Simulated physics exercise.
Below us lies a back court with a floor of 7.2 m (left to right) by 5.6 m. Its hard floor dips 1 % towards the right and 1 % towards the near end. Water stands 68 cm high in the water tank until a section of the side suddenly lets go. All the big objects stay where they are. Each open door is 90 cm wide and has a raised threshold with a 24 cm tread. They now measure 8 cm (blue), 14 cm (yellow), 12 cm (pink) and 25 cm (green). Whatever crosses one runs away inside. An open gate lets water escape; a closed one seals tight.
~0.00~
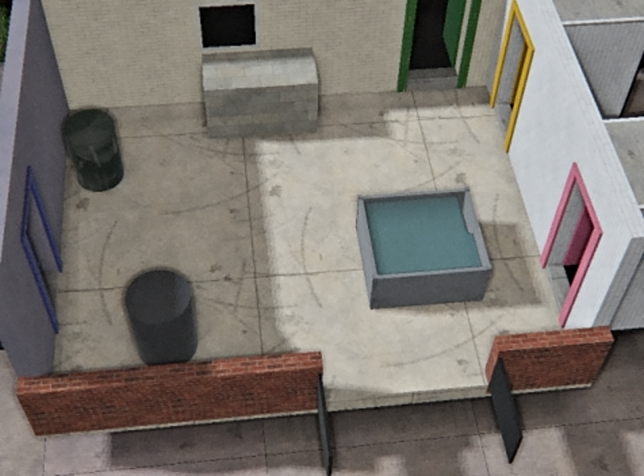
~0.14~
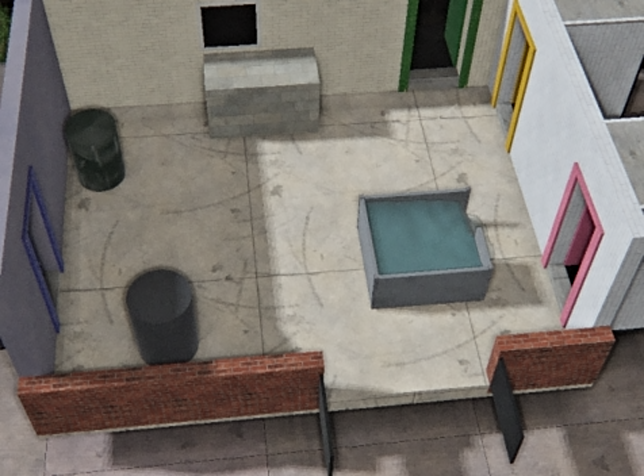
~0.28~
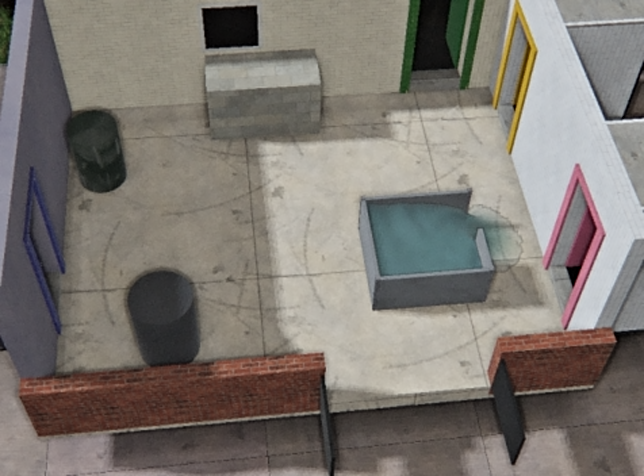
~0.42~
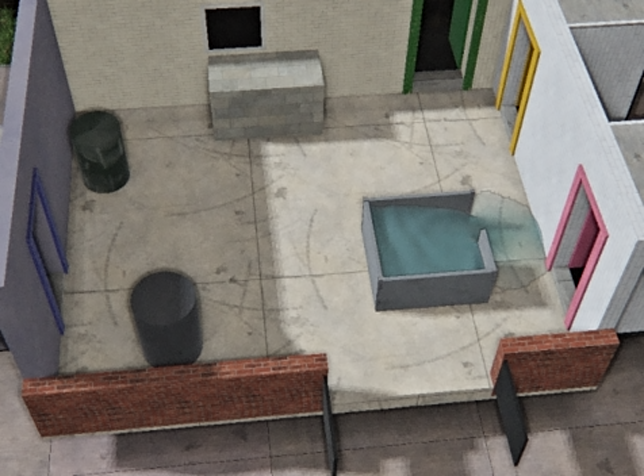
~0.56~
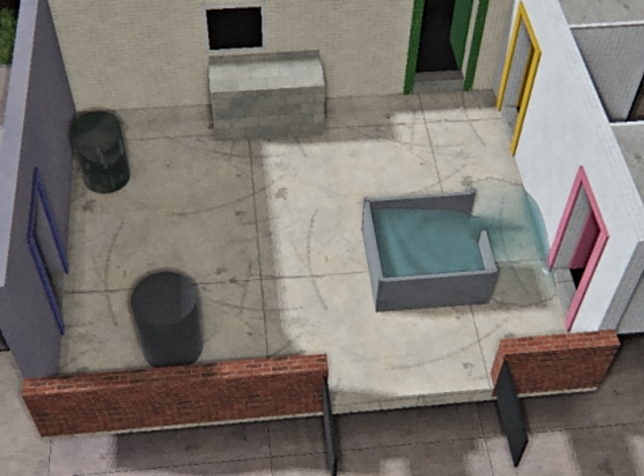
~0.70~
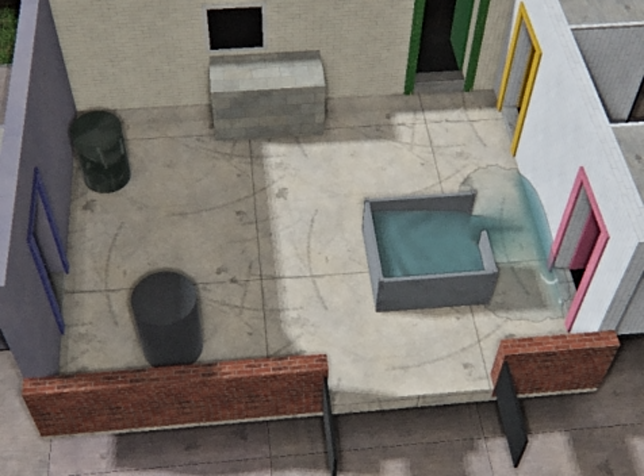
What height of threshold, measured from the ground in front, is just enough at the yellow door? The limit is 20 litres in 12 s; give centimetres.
Some 6 cm above the ground.
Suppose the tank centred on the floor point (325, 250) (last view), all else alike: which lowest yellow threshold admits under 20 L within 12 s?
Then roughly 11.0 cm.
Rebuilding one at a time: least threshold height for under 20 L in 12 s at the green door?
Roughly 14.0 cm at green.
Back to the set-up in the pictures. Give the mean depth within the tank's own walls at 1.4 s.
About 42 cm.
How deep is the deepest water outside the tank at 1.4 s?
Up to some 42 cm.
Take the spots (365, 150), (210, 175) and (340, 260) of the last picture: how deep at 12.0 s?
Roughly 3, 0 and 1 cm, in turn.
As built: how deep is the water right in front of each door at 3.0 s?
In cm: Blue 0, yellow 6, pink 11, green 17.
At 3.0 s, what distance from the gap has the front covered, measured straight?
About 4.2 m.
After 1.4 s water covers 10 % of the floor, deepest (42 cm) near (529, 235); 9 cm at the yellow door, 0 litres in over its 14 cm threshold.
After 3.0 s water covers 30 % of the floor, deepest (26 cm) near (529, 235); 6 cm at the yellow door, 0 litres in over its 14 cm threshold.
After 12.0 s water covers 75 % of the floor, deepest (9 cm) near (569, 366); 6 cm at the yellow door, 0 litres in over its 14 cm threshold.
At the yellow door as built, the water arrived by 1.1 s and peaked near 9 cm at 1.6 s.
Run again over the same 12 s with other heights there, 25 litres in over 5.5 cm, 15 litres over 6.5 cm. The limit of 20 litres is kept from about 6 cm up.
